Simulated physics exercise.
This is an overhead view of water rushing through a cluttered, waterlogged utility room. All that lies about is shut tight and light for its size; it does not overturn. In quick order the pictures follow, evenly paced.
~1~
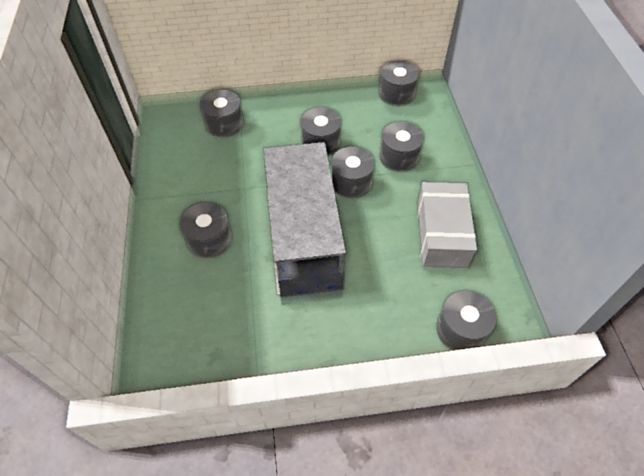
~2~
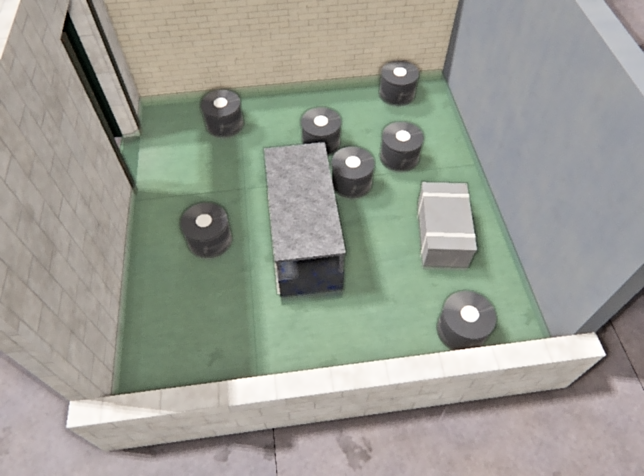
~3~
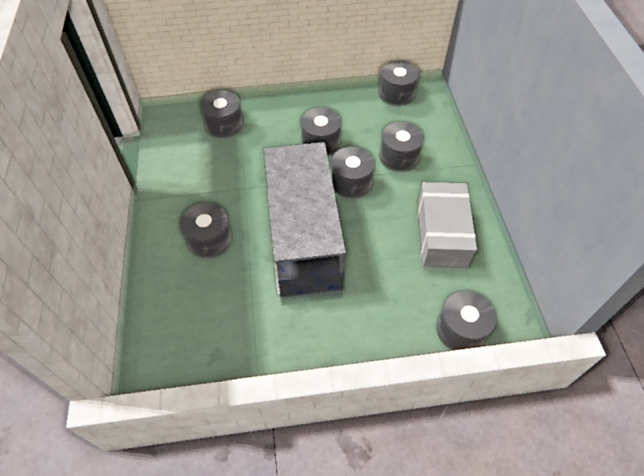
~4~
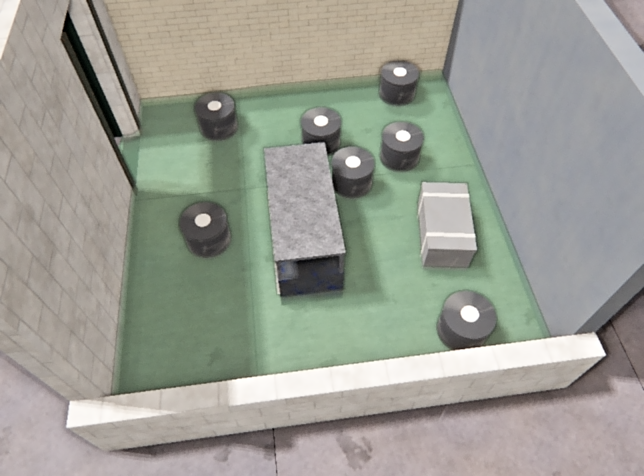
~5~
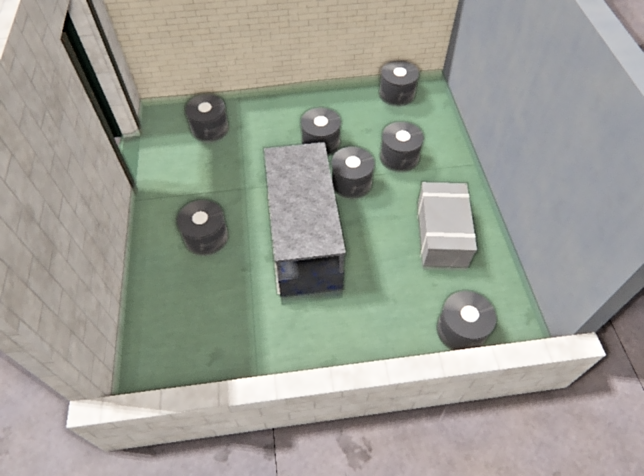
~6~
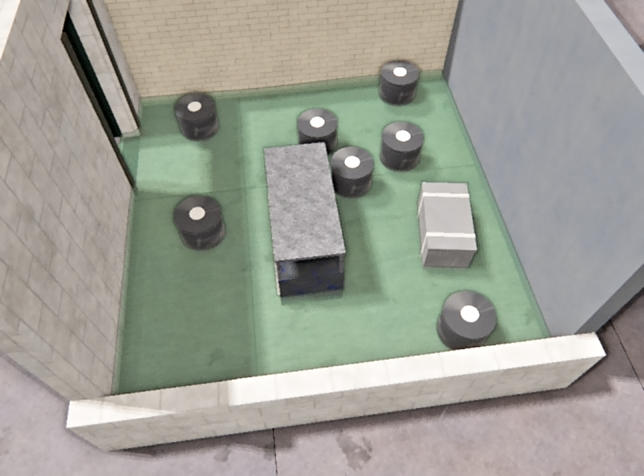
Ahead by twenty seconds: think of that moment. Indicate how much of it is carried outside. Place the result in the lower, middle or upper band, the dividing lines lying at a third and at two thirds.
The amount is a third up to two thirds.
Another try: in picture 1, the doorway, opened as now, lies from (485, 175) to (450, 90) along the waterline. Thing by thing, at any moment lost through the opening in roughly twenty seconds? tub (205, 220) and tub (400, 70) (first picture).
Held back / swept away.
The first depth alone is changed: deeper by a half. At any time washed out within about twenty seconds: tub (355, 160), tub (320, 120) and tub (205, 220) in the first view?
Sequence: Removed / removed / removed.
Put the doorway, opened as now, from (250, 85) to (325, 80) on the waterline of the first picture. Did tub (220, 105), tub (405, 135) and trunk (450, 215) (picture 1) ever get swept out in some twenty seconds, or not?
Okay, so: Makes it outside for the first, makes it outside for the second, never exits for the third.
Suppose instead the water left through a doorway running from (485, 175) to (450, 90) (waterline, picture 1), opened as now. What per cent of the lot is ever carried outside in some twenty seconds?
I'd guess around 90 percent.
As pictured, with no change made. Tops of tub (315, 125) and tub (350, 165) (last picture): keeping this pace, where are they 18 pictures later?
They'd be somewhere near (190, 124) and (249, 149).
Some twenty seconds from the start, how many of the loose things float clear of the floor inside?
4 in all.
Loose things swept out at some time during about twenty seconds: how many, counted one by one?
Count: 4.
A moment on, 0 of 8 are out; 8 afloat.
Next, 2 of 8 are out; 6 afloat.
Later, 4 of 8 are out; 4 afloat.
In the end, 4 of 8 are out; 4 afloat.
